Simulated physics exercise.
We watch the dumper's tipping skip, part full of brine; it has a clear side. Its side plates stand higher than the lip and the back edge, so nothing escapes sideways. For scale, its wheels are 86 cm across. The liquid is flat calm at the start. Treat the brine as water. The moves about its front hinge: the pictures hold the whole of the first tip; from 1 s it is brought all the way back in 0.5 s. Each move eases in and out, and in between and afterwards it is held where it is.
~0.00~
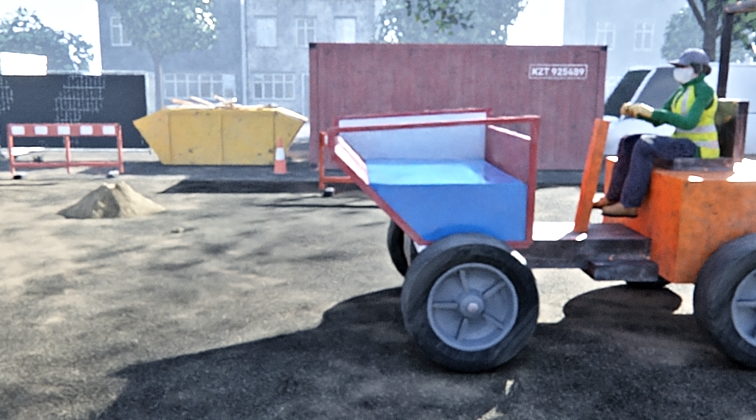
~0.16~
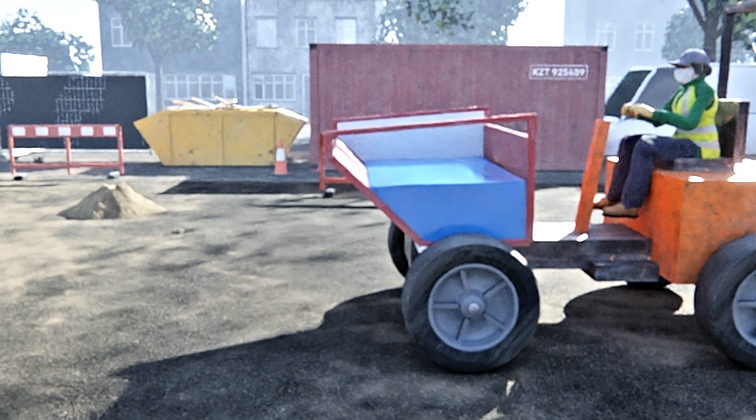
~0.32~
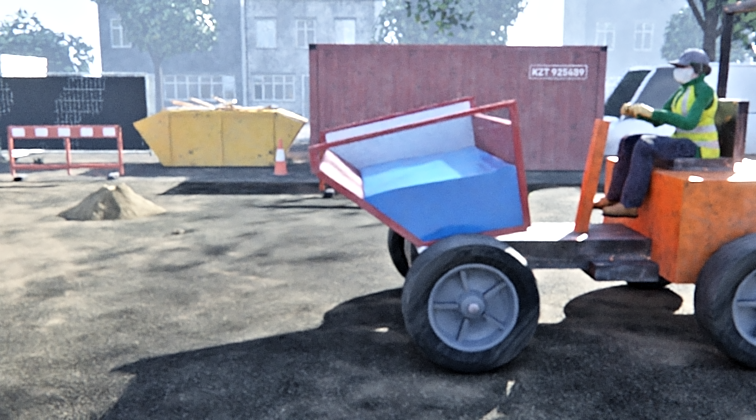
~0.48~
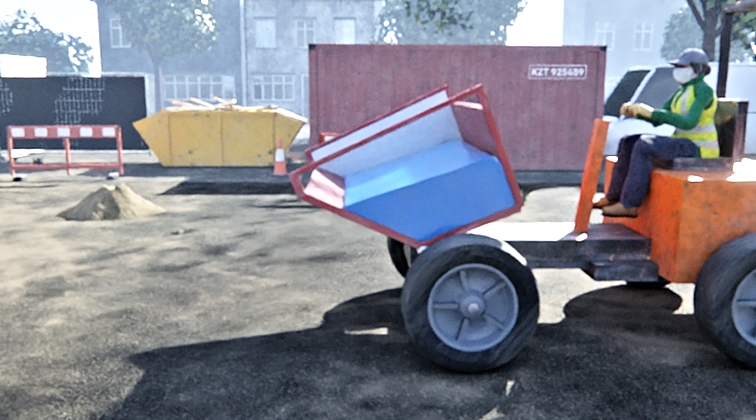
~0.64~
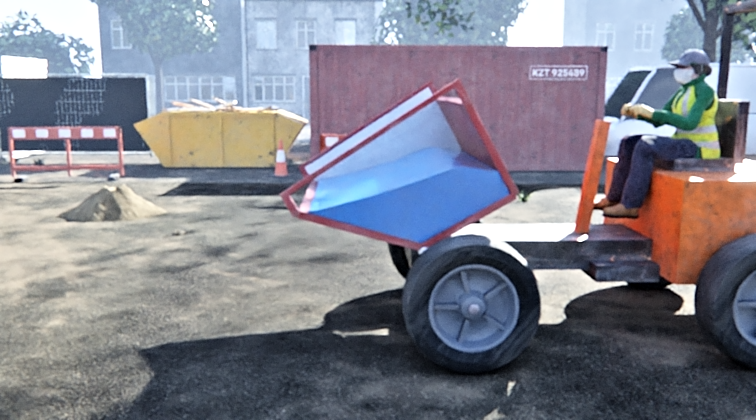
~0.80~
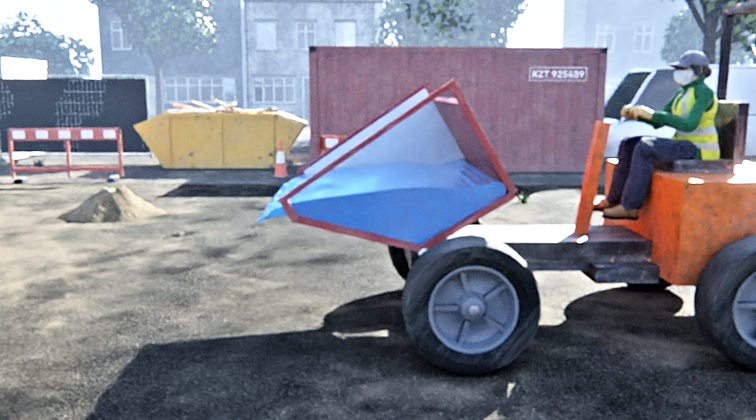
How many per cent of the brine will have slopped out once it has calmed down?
About 53 per cent.
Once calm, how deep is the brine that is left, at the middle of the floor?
Roughly 10 cm.
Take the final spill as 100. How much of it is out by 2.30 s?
About 90 per cent.
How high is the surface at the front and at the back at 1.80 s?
About 18 cm in front and 32 cm behind.
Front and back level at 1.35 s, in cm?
About 24 cm in front and 0 cm behind.
By 1.35 s the skip is at 5° forwards, the surface stands 24 cm on the front, 0 cm on the back; the loss stands at 45 per cent, over the front.
By 1.80 s the surface stands 17 cm on the front, 32 cm on the back; the loss stands at 48 per cent, over the front.
By 2.30 s the surface stands 0 cm on the front, 45 cm on the back; the loss stands at 48 per cent, over the front.
By 4.39 s the loss stands at 53 per cent, over the front, 249 of 465 litres.
